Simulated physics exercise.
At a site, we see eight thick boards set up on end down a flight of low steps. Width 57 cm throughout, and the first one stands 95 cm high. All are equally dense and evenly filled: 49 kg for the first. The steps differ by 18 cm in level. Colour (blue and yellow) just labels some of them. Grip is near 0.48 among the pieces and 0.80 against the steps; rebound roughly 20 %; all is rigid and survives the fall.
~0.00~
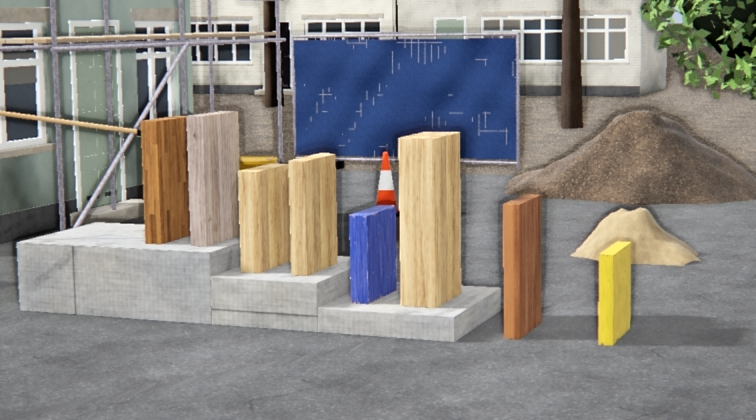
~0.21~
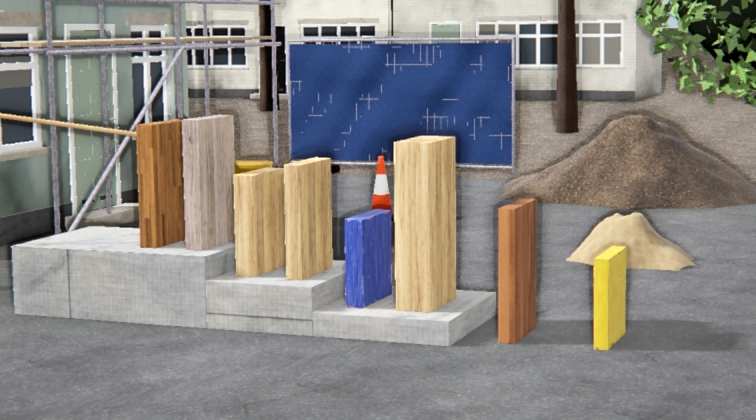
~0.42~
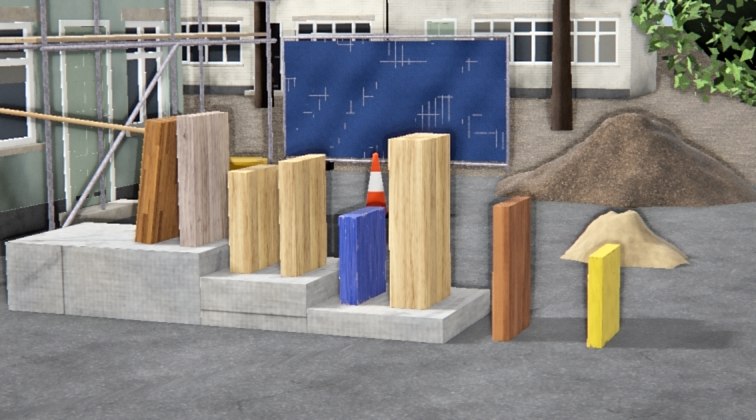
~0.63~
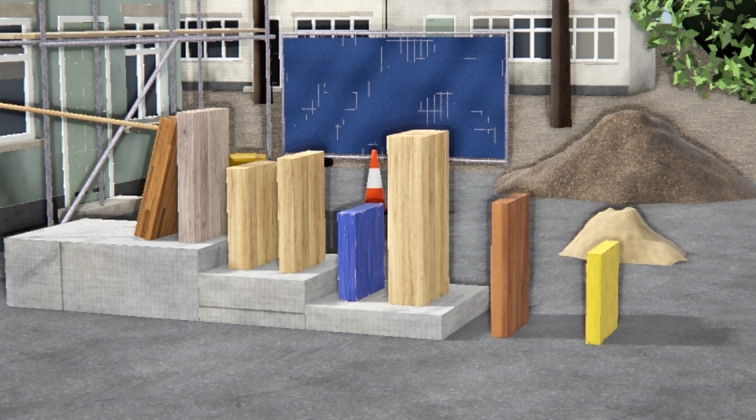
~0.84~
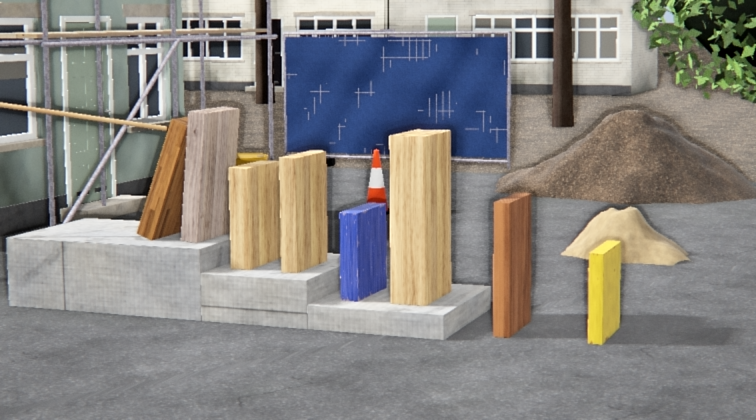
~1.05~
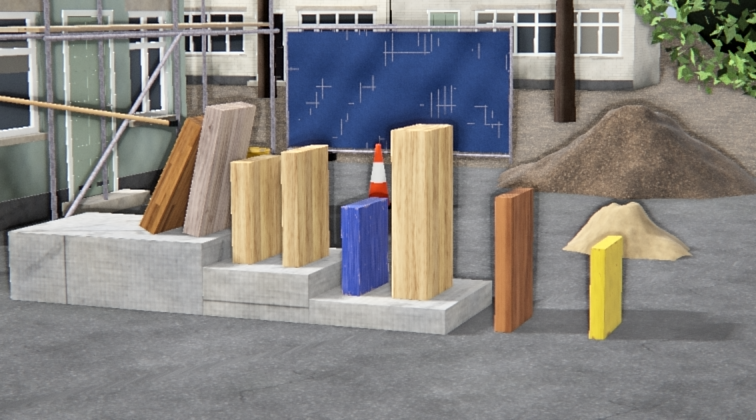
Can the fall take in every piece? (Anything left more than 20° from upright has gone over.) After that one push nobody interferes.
Here every one goes over.
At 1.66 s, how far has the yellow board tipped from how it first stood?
About 0°.
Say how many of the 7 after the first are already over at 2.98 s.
By then 6.
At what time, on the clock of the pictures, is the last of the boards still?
Around 3.5 s.
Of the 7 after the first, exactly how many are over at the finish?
It comes to 7.
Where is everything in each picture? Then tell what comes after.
In the first picture (each place is the centre of the face we see best), pole end (139, 133) 15 cm from the first board; yellow board (622, 293); blue board (382, 254); the others all in place.
Pole end 24 mm from the first board; yellow board (617, 297), in the second picture.
Pole end pushing; yellow board (611, 295); the others all in place, in the third picture.
Pole end stopped; yellow board (610, 292); the others all in place, in the fourth picture.
Pole end (169, 130) stopped; yellow board (612, 292); steepest lean 5°, the board at (219, 175); one has shifted, in the fifth picture.
Pole end (170, 124) stopped; yellow board (613, 287); blue board (374, 246); steepest lean 13°, the board at (228, 171); one has shifted, in the sixth picture.
By 1.66 s, 3 of the 7 other boards over.
By 2.98 s, 6 of the 7 other boards over; blue board tilted 60°.
When it is over (3.7 s), 7 of the 7 other boards over; yellow board lying flat; blue board tilted 65°. Not one is left standing. In pixels of the last frame, middles, yellow board near (665, 328), blue board near (406, 264).
